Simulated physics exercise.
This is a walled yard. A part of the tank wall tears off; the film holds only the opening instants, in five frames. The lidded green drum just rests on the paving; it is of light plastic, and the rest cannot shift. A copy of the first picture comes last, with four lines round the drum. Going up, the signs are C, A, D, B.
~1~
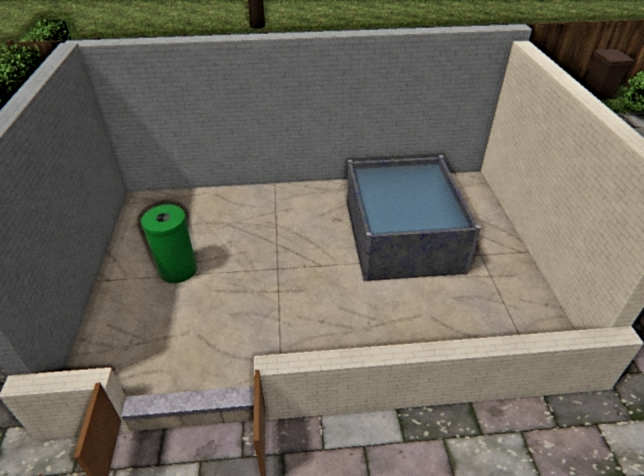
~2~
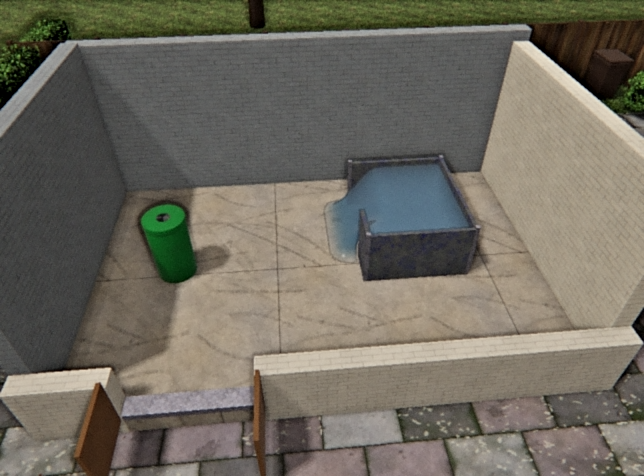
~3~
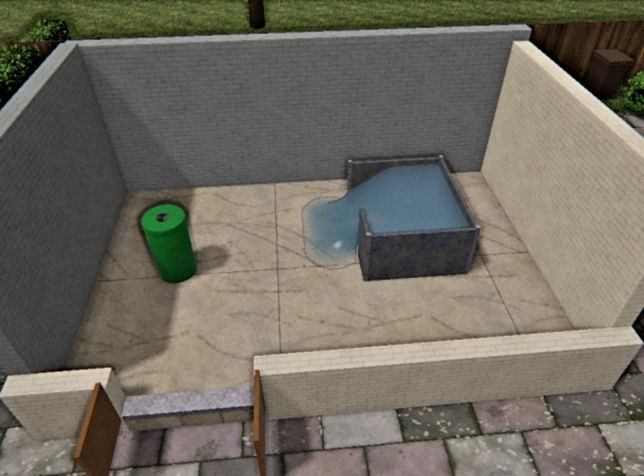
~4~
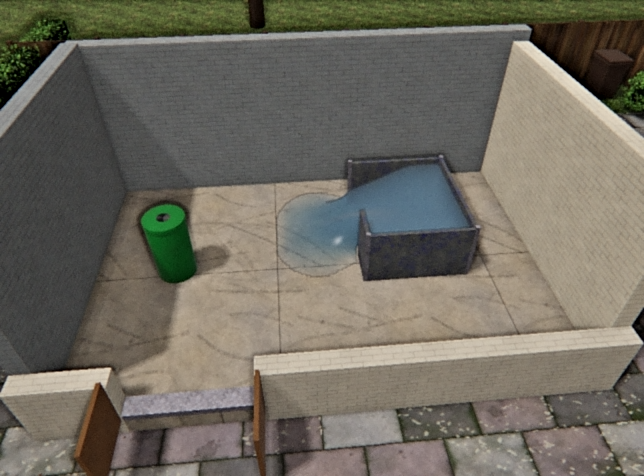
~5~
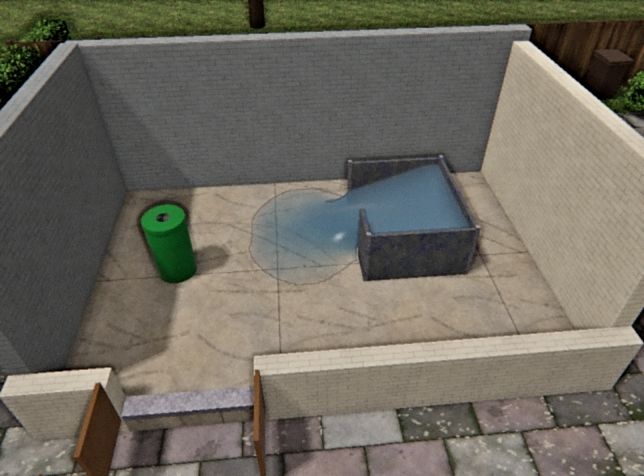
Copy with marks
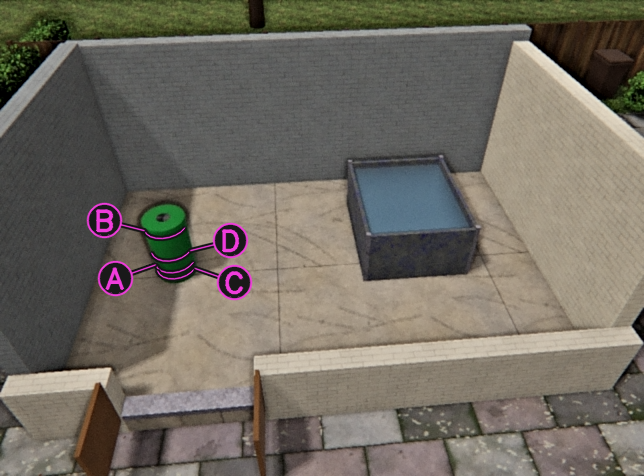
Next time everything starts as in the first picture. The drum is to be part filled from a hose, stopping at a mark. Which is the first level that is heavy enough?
Level D just does it.
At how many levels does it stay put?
Two.
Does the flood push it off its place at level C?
Yes, it does.
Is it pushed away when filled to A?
Yes.
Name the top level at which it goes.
A it is.
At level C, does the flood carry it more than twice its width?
Yes, clearly.
In magenta, A at (172, 272); B at (162, 238); C at (174, 278); D at (169, 261); from the bottom up C, A, D, B.
If A is chosen, it is pushed about its own width away.
If B is chosen, it does not move.
If C is chosen, it is washed out through the gate.
If D is chosen, it does not move.
